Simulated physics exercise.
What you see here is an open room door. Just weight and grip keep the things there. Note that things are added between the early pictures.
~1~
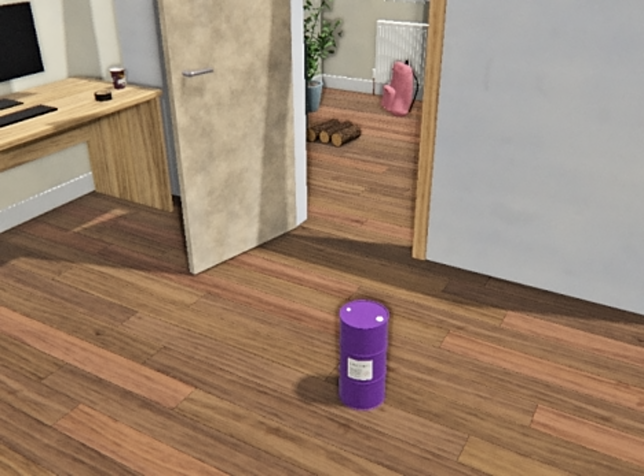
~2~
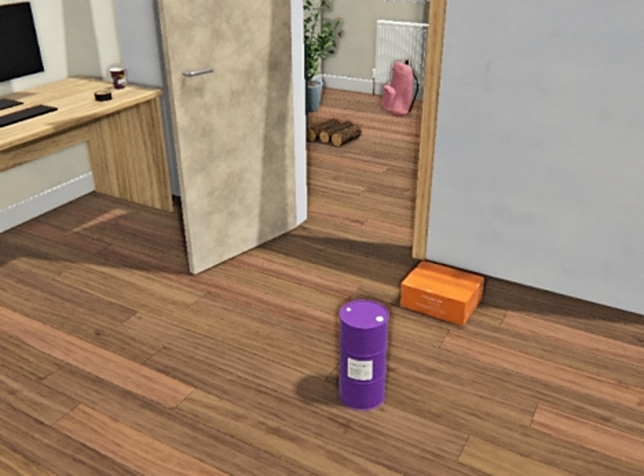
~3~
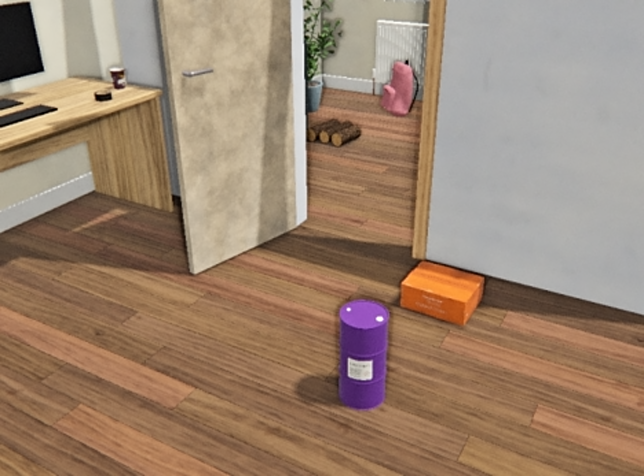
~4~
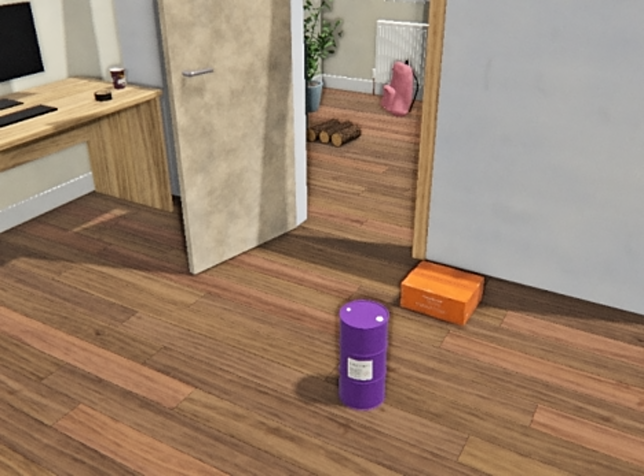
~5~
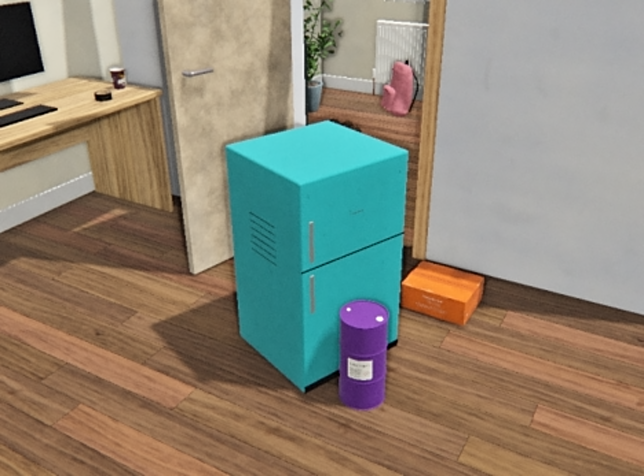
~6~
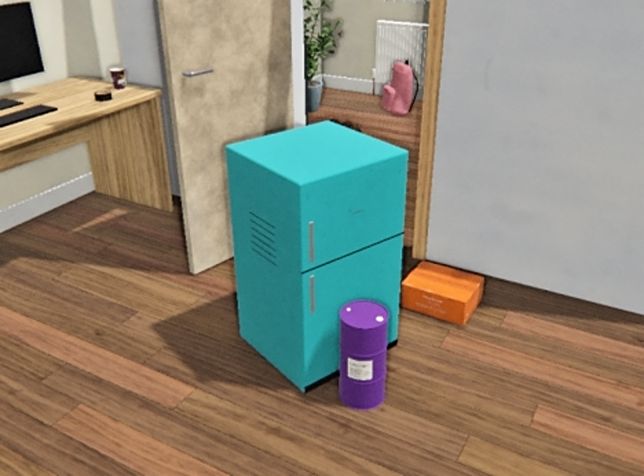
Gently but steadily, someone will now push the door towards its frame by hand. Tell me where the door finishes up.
It finishes in the frame, closed.
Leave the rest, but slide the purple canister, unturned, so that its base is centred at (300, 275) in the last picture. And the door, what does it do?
Result: Door is obstructed.
Then, 0.60 s after the last picture, door 80° open.
Then, 1.10 s after the last picture, door 45° open.
Then, 1.50 s after the last picture, door 17° open.
At rest, door 0° open; all 3 in place. Seen from the same camera at the end, turquoise appliance near (317, 252).
